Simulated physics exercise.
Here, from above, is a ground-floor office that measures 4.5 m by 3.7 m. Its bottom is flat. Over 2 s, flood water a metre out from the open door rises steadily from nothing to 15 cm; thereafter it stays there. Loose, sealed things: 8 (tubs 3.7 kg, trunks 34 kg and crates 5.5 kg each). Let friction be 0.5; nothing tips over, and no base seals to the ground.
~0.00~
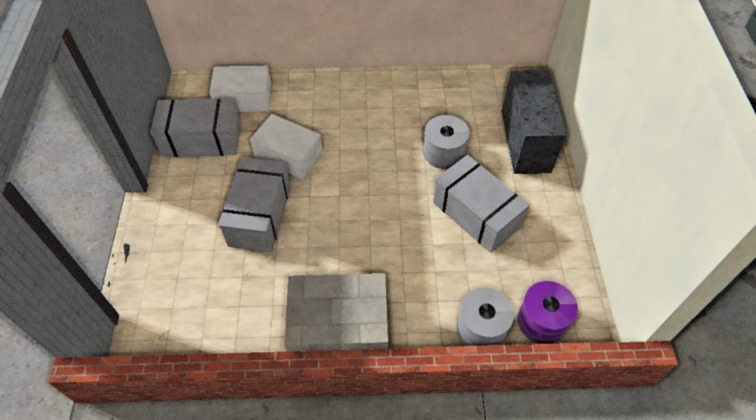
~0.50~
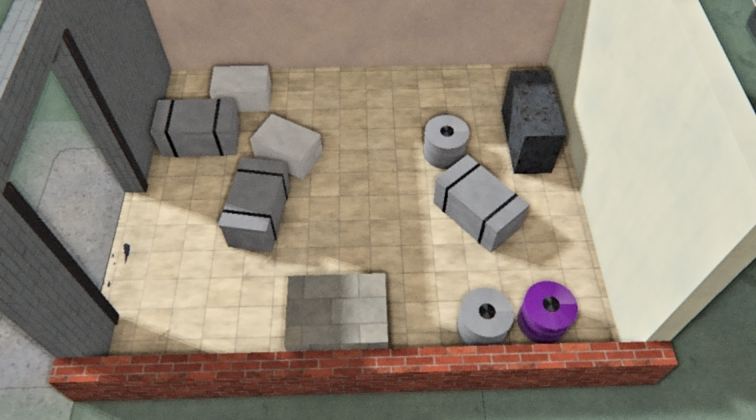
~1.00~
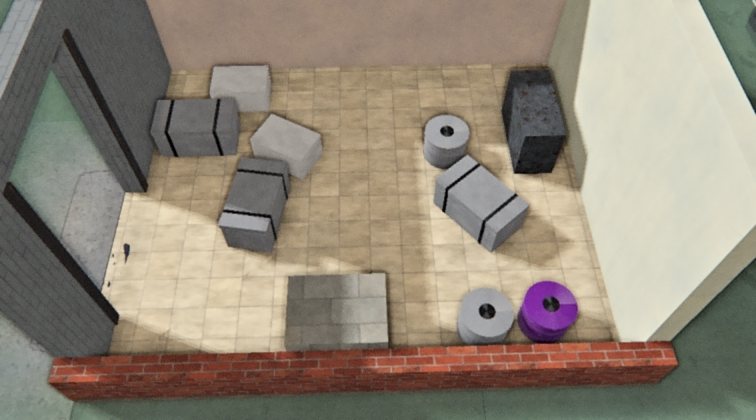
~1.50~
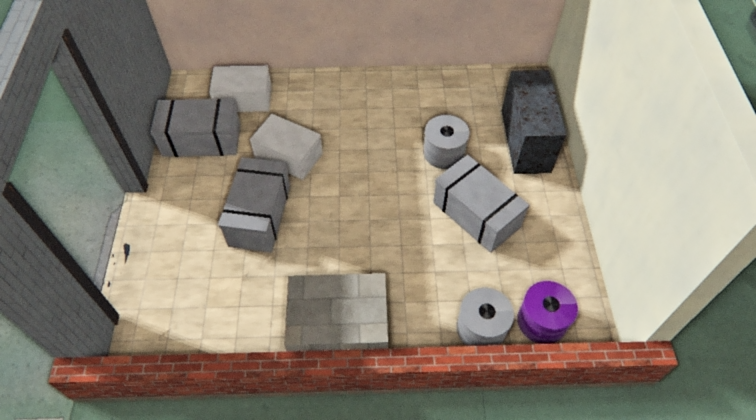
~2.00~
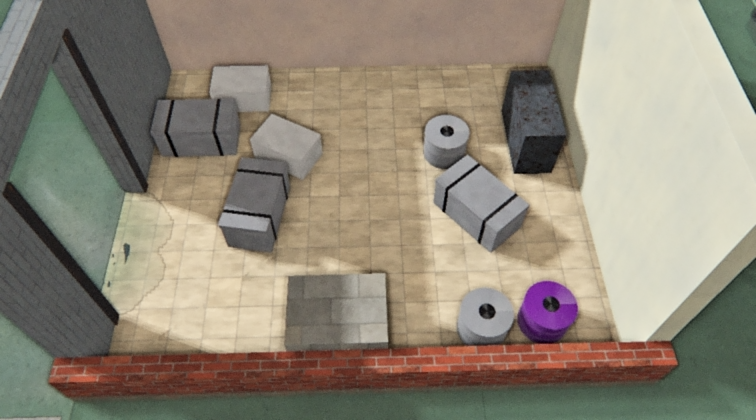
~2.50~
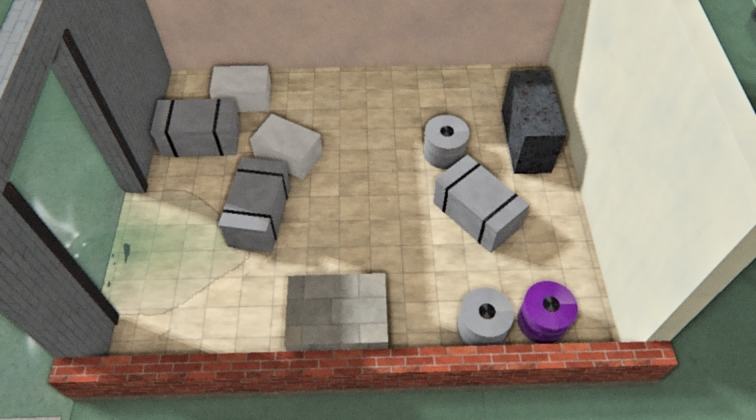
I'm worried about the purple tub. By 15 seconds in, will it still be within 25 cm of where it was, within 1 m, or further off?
Within 1 m.
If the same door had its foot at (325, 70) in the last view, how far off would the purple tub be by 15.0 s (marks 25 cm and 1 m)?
Result for the purple tub - displaced a long way.
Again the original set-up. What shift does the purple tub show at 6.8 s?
Shift by then: About 5 cm.
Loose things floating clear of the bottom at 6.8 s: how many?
That would be 0 of them.
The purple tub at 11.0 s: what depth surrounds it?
I'd put it at about 7 cm.
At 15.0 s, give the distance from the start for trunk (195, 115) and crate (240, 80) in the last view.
Respectively 0 and 5 cm.
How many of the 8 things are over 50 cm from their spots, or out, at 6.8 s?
Count then: 1.
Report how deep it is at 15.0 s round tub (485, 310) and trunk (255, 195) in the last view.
Roughly 8 and 9 cm.
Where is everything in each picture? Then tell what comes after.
The purple tub at (551, 304), on the bottom; 0.0 m2 under water; 0 of 8 have shifted, in the first picture.
The purple tub at (551, 304), on the bottom; 0.0 m2 under water; 0 of 8 have shifted, in the second picture.
The purple tub at (551, 304), on the bottom; 0.0 m2 under water; 0 of 8 have shifted, in the third picture.
The purple tub at (551, 304) rests on the ground; 0.0 m2 under water; 0 of 8 have shifted, in the fourth picture.
The purple tub at (551, 304) rests on the ground; 0.3 m2 under water; 0 of 8 have shifted, in the fifth picture.
The purple tub at (551, 304) rests on the ground; water covers 1.0 m2; 0 of 8 have shifted, in the sixth picture.
After 3.5 s the purple tub is near (551, 304), 0.0 m from its start, aground; 0 afloat.
After 6.8 s the purple tub is near (554, 307), 0.0 m from its start, aground; 0 afloat.
After 11.0 s the purple tub is near (596, 298), 0.4 m from its start, afloat; 5 afloat.
After 15.0 s the purple tub is near (506, 322), 0.5 m from its start, afloat; 6 afloat.
